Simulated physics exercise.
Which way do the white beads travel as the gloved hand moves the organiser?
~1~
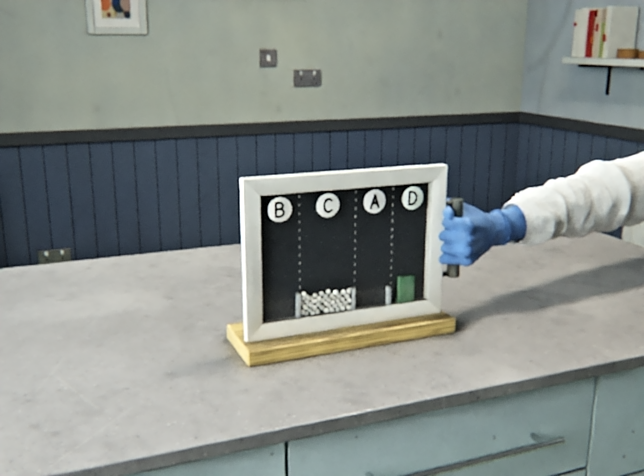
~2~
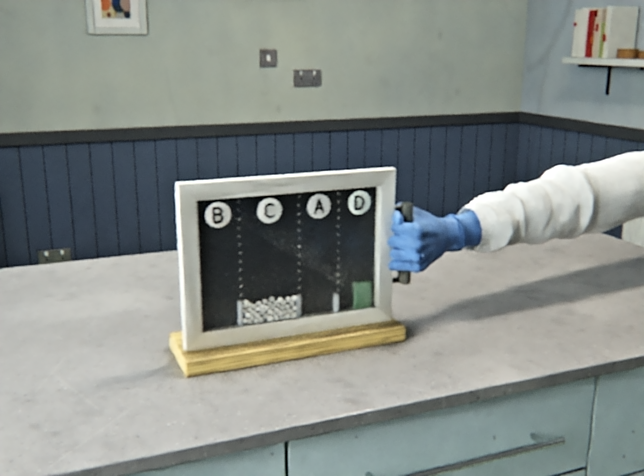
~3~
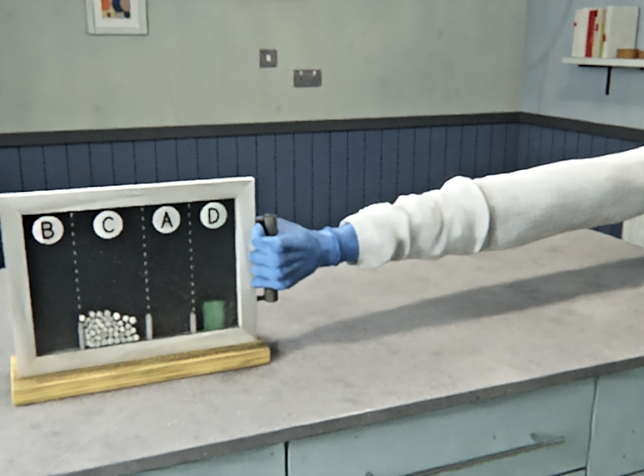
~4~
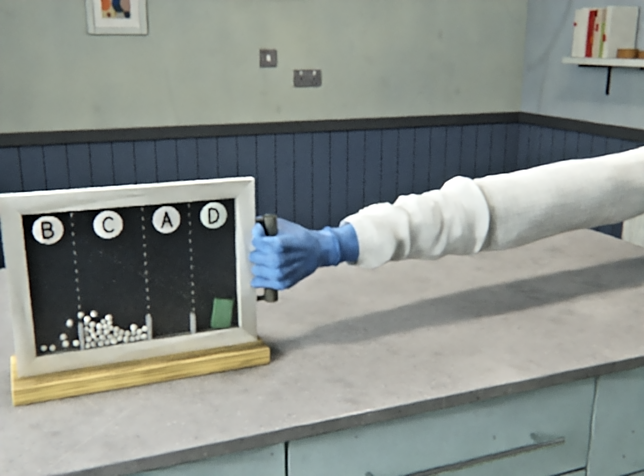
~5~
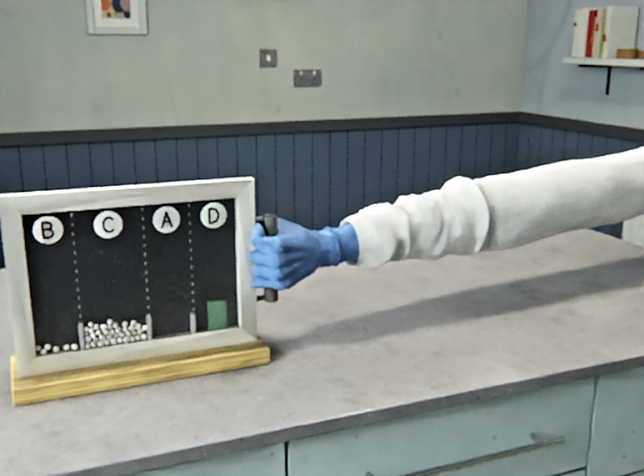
The beads move to the left along with the organiser, and some of them spill into the leftmost strip.
